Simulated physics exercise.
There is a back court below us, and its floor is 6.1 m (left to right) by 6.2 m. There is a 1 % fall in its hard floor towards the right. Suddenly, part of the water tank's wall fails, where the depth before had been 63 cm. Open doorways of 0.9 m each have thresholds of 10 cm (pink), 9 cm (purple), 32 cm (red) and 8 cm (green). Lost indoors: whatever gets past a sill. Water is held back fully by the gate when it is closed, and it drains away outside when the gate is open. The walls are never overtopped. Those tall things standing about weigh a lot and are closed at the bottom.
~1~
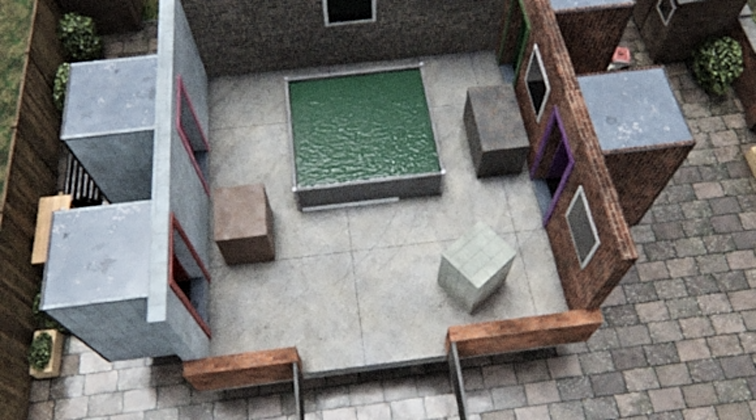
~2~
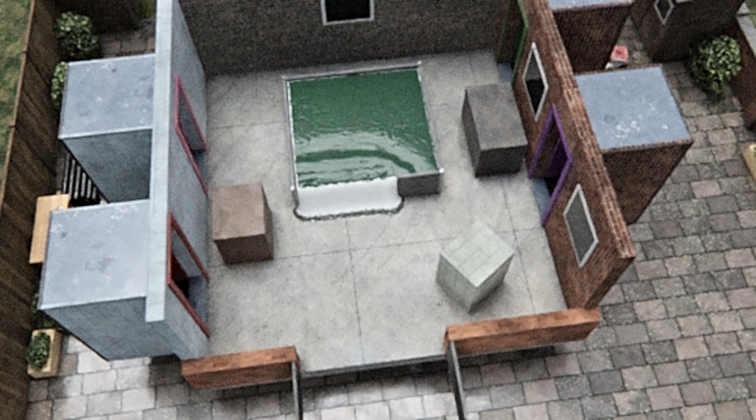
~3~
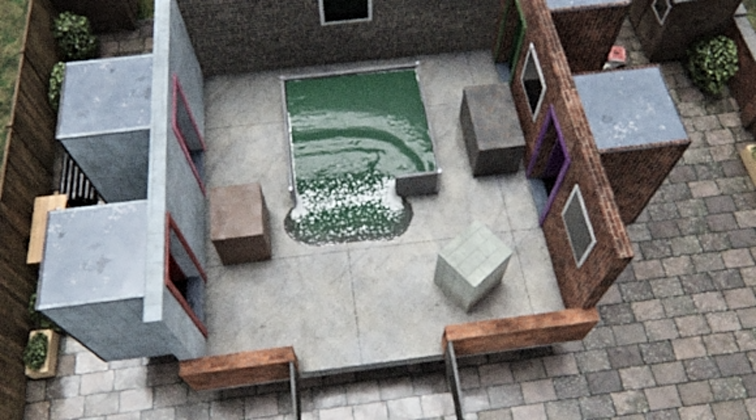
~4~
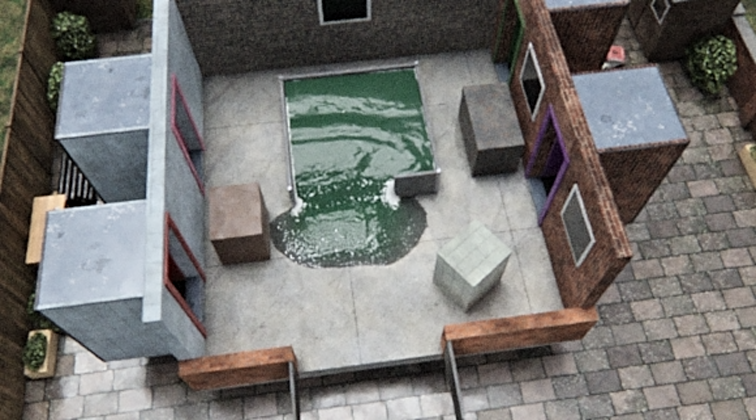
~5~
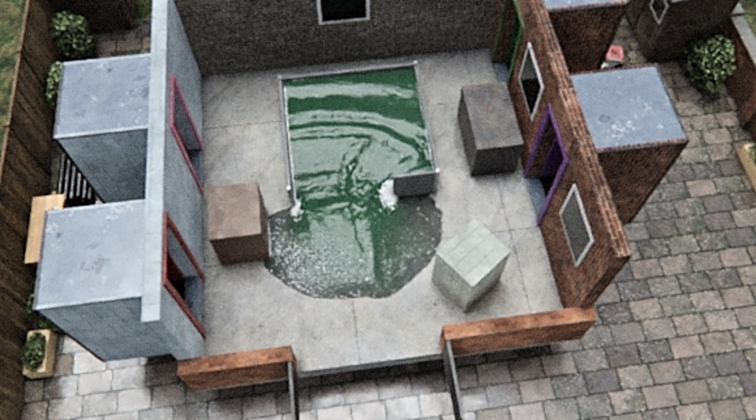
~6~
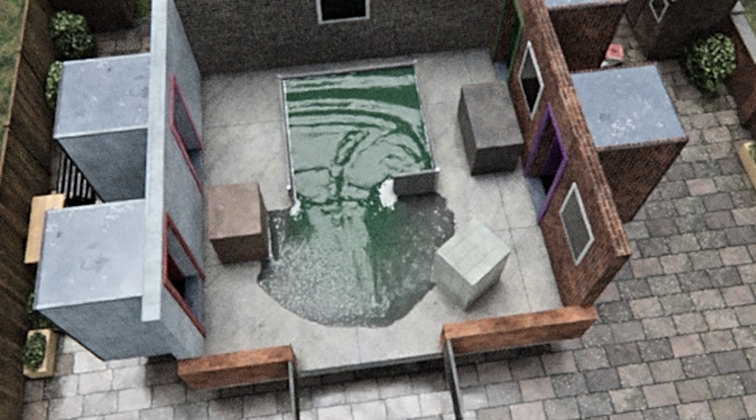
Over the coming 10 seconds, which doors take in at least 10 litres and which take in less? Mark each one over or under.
Pink door - under; purple door - under; red door - under; green door - under.
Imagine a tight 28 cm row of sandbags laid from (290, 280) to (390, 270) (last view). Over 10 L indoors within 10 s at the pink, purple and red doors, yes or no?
Then the pink door is short of it, the purple door over the mark, the red door short of it.
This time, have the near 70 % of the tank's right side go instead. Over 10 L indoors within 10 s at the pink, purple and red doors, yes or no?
For pink, too little; for purple, too much; for red, too little.
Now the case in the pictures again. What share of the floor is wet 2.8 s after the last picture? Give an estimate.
Covered: Roughly 50 %.
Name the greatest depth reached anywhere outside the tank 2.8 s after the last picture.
28 cm or so.
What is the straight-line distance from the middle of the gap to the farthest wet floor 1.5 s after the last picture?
Distance: Approx. 4.4 m.
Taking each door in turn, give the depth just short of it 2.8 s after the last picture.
Door by door, in cm: Pink reads 2, purple reads 3, red reads 17, green reads 0.
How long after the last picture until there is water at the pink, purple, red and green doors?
So, pink at 2.8 s, then purple at 2.2 s, red at 1.4 s, and green at 6.0 s.
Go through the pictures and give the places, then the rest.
The water tank at (361, 127) is whole and still, 63 cm deep, in the first frame.
Water pours out at (347, 194) and has run 1.0 m, to (400, 205); typically 9 cm deep outside, 63 cm at the water tank's back, in the second frame.
The front is at (404, 225), 1.2 m from the gap at (345, 196); 1.5 m2 of floor is under water; 63 cm left at the back of the water tank, in the third frame.
The front is at (413, 241), 1.5 m from the gap at (344, 196); 2.8 m2 of floor is under water; 63 cm left at the back of the water tank, in the fourth frame.
The front is at (389, 291), 2.0 m from the gap at (343, 196); 4.7 m2 of floor is under water; 63 cm left at the back of the water tank, in the fifth frame.
Water pours out at (343, 195) and has run 2.5 m, to (387, 320); typically 6 cm deep outside, 61 cm at the water tank's back, in the sixth frame.
Then, 0.7 s after the last picture water covers 35 % of the floor and is deepest (34 cm) near (322, 210); pink door not reached, purple door not reached, red door not reached, green door not reached.
Then, 1.5 s after the last picture water covers 40 % of the floor and is deepest (47 cm) near (206, 369); pink door not reached, purple door not reached, red door 8 cm at the sill, 0 L in, green door not reached.
Then, 2.8 s after the last picture water covers 50 % of the floor and is deepest (28 cm) near (217, 367); pink door not reached, purple door 3 cm at the sill, 0 L in, red door 17 cm at the sill, 0 L in, green door not reached.
Then, 5.3 s after the last picture water covers 75 % of the floor and is deepest (14 cm) near (276, 260); pink door 4 cm at the sill, 0 L in, purple door 5 cm at the sill, 0 L in, red door 7 cm at the sill, 0 L in, green door not reached.
Then, 9.3 s after the last picture water covers 90 % of the floor and is deepest (8 cm) near (444, 337); pink door 1 cm at the sill, 0 L in, purple door 6 cm at the sill, 0 L in, red door 4 cm at the sill, 0 L in, green door 4 cm at the sill, 0 L in.
